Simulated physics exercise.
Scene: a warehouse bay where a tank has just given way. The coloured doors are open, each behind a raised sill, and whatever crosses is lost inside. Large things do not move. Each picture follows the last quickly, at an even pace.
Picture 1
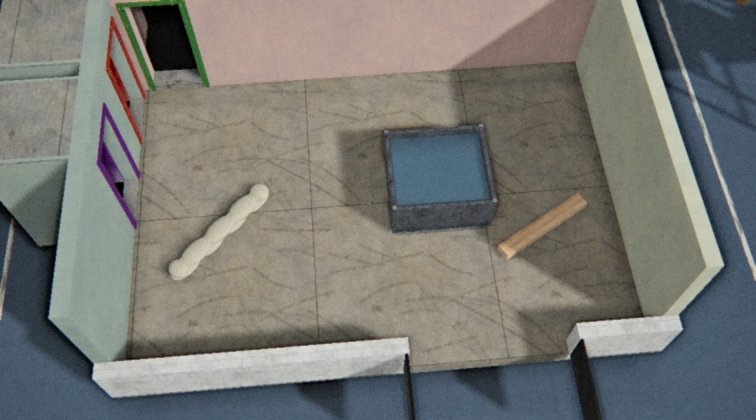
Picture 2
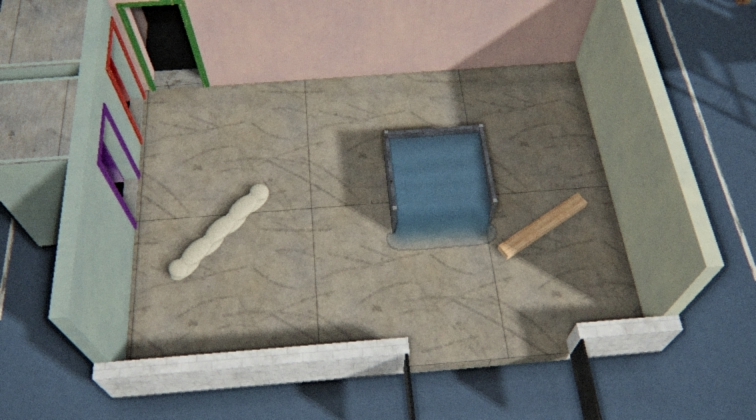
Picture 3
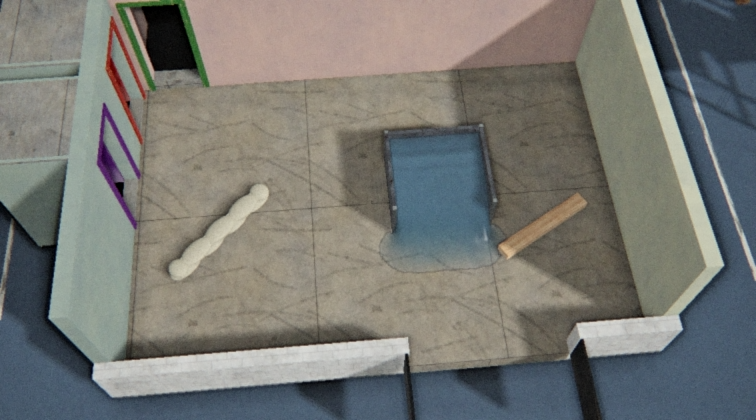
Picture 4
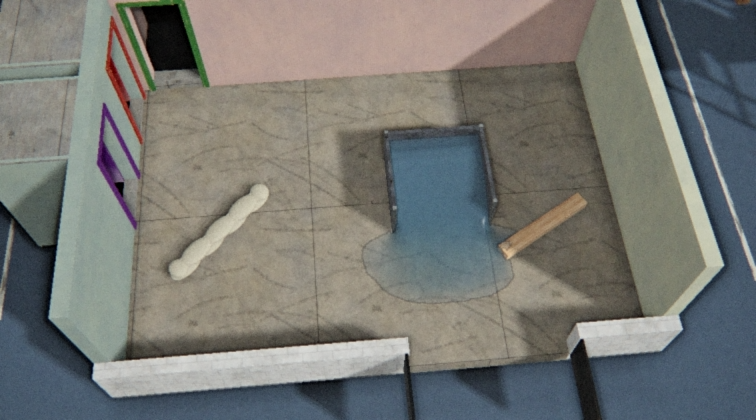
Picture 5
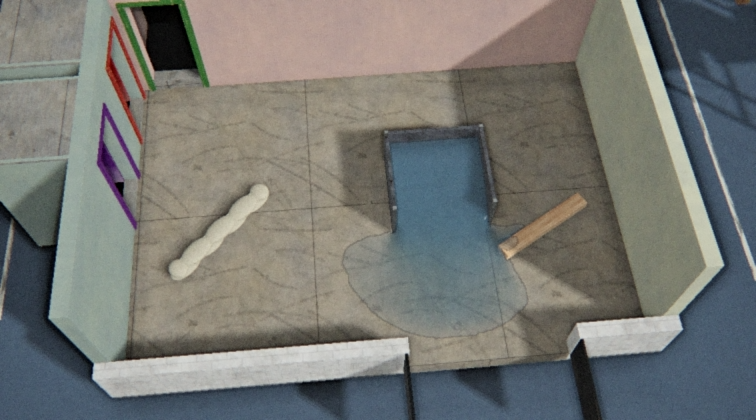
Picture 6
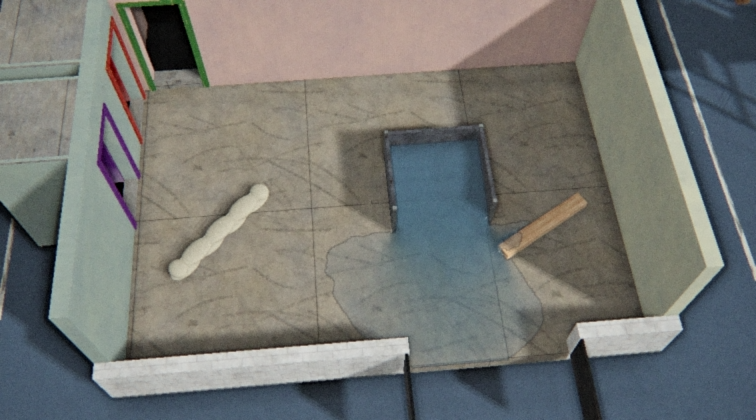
The video shows a square tank of water in a walled bay with open coloured doorways; its near side gives way and water pours out, spreading across the floor toward the viewer between a pale lumpy roll and a wooden beam.
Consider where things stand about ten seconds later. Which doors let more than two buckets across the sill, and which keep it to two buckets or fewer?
My prediction: The red door will let through no more than two buckets; the purple door will let through no more than two buckets; the green door will let through no more than two buckets.
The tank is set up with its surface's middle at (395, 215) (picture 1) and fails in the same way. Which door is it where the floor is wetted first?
The purple one is the first one.
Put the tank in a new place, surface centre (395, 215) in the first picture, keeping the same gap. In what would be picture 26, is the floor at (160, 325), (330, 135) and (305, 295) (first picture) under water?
I'd call them watered, still dry and watered, in the order asked.
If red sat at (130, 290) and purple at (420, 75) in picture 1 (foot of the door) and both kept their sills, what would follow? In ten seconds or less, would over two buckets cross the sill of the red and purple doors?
Well, the red door comes up short, but the purple door comes up short.
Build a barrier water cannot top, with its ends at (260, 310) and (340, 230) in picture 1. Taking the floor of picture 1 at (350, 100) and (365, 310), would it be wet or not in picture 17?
First point spared, second point soaked.
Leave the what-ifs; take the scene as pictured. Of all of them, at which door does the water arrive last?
Looking at the pictures, the answer is the green one.
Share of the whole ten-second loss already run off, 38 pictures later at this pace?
I make it 95 per cent.
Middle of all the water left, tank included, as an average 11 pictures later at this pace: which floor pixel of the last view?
The water's centre sits above (424, 262).
A moment on, water covers 20 % of the floor; the red door not reached, the purple door not reached, the green door not reached.
Next, water covers 25 % of the floor; the red door not reached, the purple door not reached, the green door not reached.
Then, water covers 30 % of the floor; the red door not reached, the purple door not reached, the green door not reached.
Later, water covers 45 % of the floor; the red door wet at the sill, nothing in, the purple door wet at the sill, nothing in, the green door not reached.
In the end, water covers 40 % of the floor; the red door wet at the sill, nothing in, the purple door wet at the sill, nothing in, the green door wet at the sill, nothing in.
